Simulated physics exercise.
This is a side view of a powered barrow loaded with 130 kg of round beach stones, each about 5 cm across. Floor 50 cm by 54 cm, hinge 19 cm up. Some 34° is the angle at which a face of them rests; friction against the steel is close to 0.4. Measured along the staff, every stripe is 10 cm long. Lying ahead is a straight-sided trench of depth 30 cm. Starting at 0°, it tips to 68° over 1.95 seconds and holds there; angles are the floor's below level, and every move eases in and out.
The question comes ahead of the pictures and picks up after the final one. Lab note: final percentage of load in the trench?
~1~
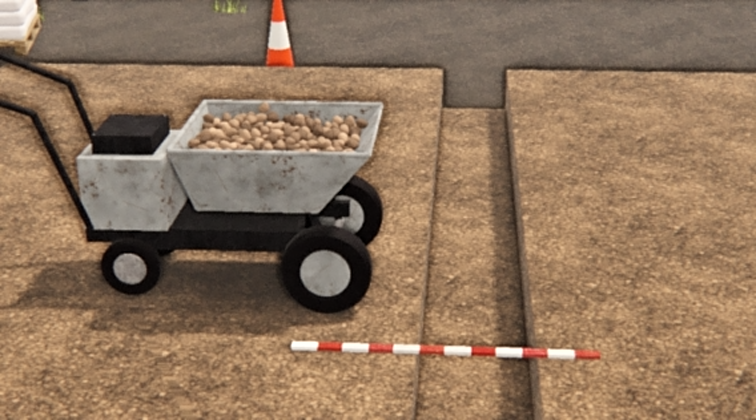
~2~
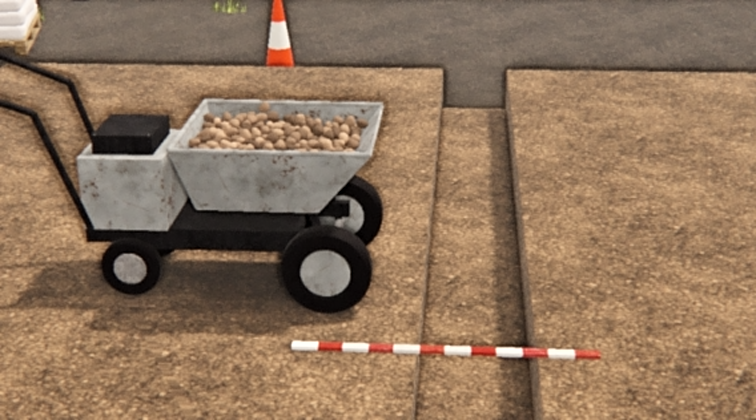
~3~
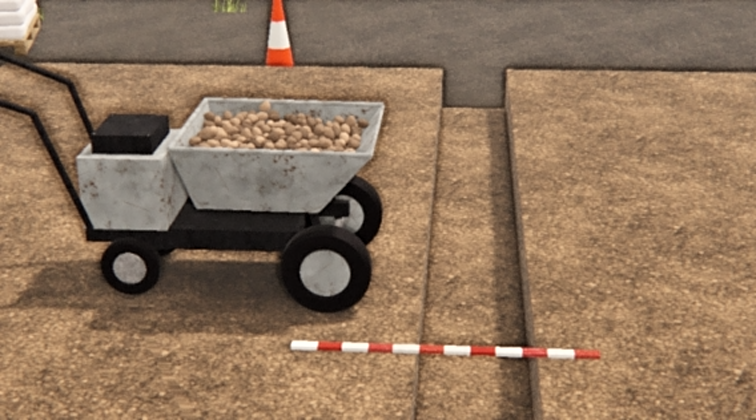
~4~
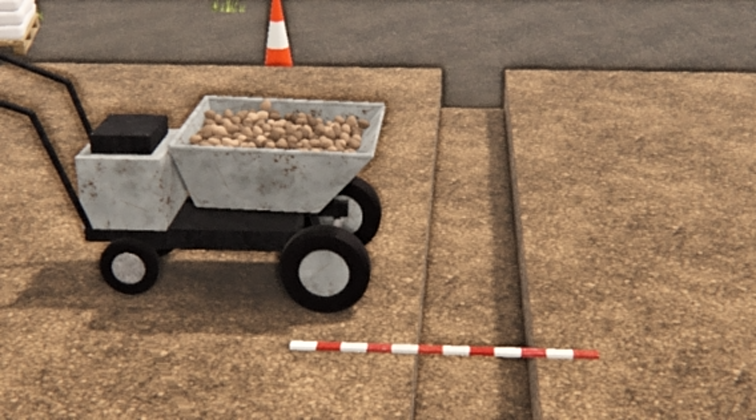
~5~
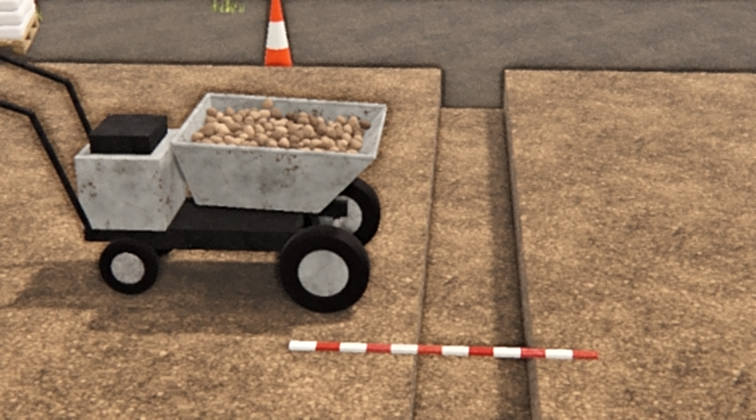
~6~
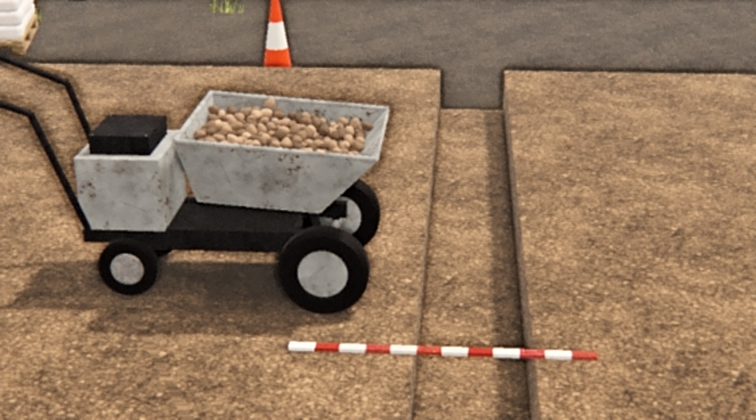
Approx. 89 %.
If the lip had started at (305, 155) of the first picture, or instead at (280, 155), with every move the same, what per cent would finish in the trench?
That gives roughly 100 per cent and roughly 80 per cent.
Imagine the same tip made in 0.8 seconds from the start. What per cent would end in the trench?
It'd be some 75 per cent.
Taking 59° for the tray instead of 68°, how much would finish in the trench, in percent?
In that case near 90 per cent.
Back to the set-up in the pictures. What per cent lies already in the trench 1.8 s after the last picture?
Something like 55 in a hundred.
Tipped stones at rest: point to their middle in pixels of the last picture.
Resting centre: About (492, 331).
Then, 1.2 s after the last picture the floor is at 57°, 98 % in the tray, 2 % in the trench; the foremost stones are at (479, 251).
Then, 1.8 s after the last picture the floor is at 68°, 36 % in the tray, 56 % in the trench, 8 % past the trench; the foremost stones are at (607, 294).
Then, 2.1 s after the last picture the floor is at 68°, 14 % in the tray, 76 % in the trench, 11 % past the trench; the foremost stones are at (663, 301).
Then, 4.0 s after the last picture the floor is at 68°, 0 % in the tray, 89 % in the trench, 11 % past the trench; the foremost stones are at (685, 312).
